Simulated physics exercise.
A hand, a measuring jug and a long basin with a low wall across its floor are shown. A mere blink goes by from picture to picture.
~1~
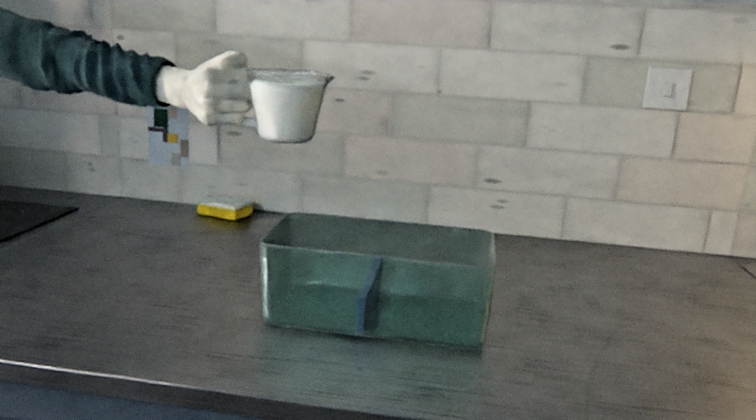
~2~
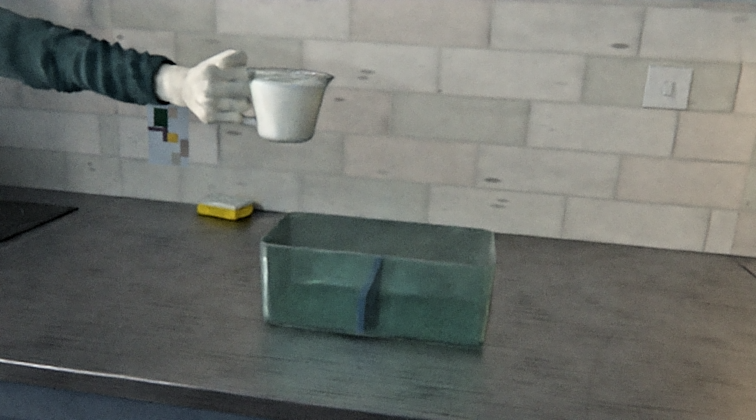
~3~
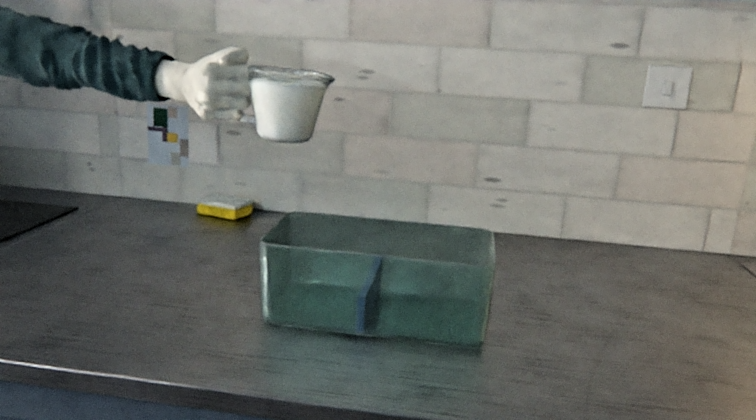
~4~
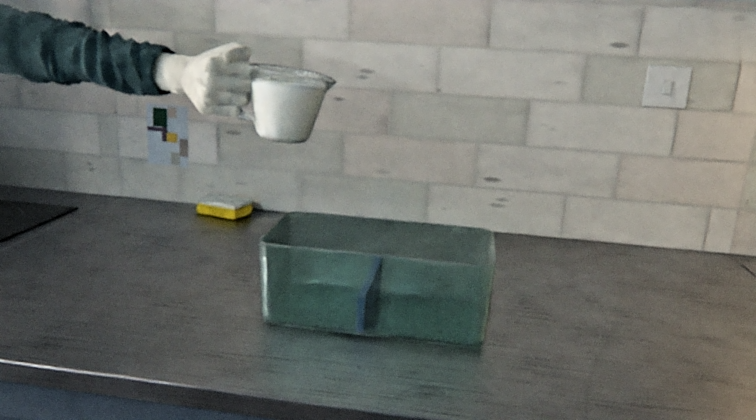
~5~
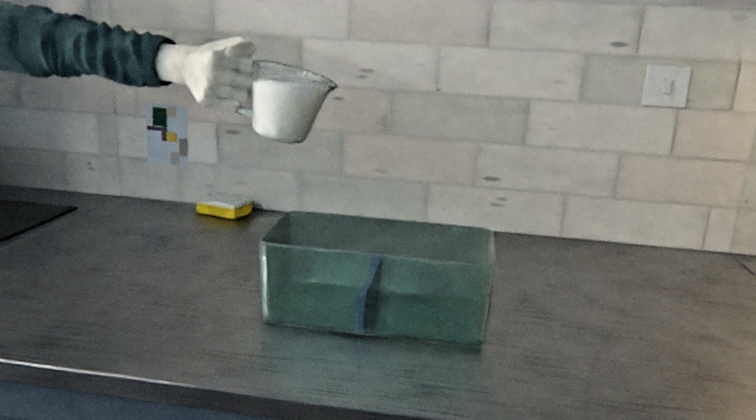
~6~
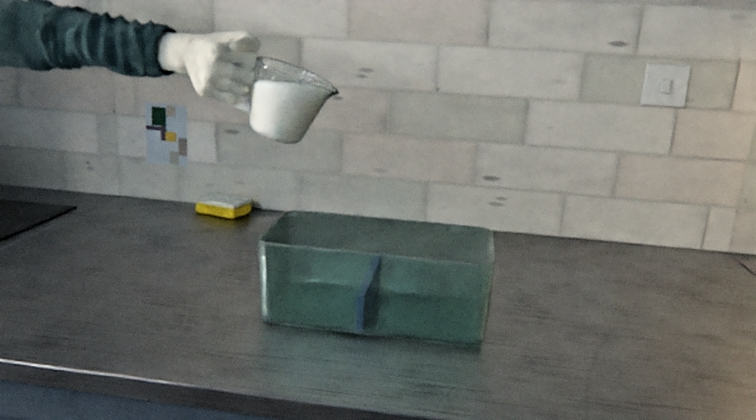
A gloved hand held a measuring jug of milk almost still above and left of a long, divided basin on the counter, then gradually tilted it to the right, the spout side dipping slightly.
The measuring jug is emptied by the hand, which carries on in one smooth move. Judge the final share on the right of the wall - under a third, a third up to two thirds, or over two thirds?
My call is that the right side sits mid-range, from a third up to two thirds.
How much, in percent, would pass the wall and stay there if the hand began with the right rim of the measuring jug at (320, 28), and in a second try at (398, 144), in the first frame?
You'd get around 30 per cent and then around 95 per cent.
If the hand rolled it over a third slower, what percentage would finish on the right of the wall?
Estimate: Around 60 %.
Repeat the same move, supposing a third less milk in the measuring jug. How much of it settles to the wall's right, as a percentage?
It comes to near 15 per cent.
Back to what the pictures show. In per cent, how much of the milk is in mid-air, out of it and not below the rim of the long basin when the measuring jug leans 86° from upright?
It's about 35 per cent.
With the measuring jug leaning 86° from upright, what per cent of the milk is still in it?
My estimate is close to 45 percent remaining.
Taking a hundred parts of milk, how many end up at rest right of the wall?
That share comes out near 45 percent.
A moment on, the measuring jug is tipped on its side and 46 per cent is still to pour, 3 is left of the wall and 14 right of it.
Next, the measuring jug is tipped right over and 1 per cent is still to pour, 49 is left of the wall and 42 right of it.
Then the measuring jug is tipped right over and 0 per cent is still to pour, 54 is left of the wall and 44 right of it.
Later the measuring jug is tipped right over and 0 per cent is still to pour, 54 is left of the wall and 44 right of it.
In the end 54 per cent lies left of the wall, 44 right of it and 2 outside.
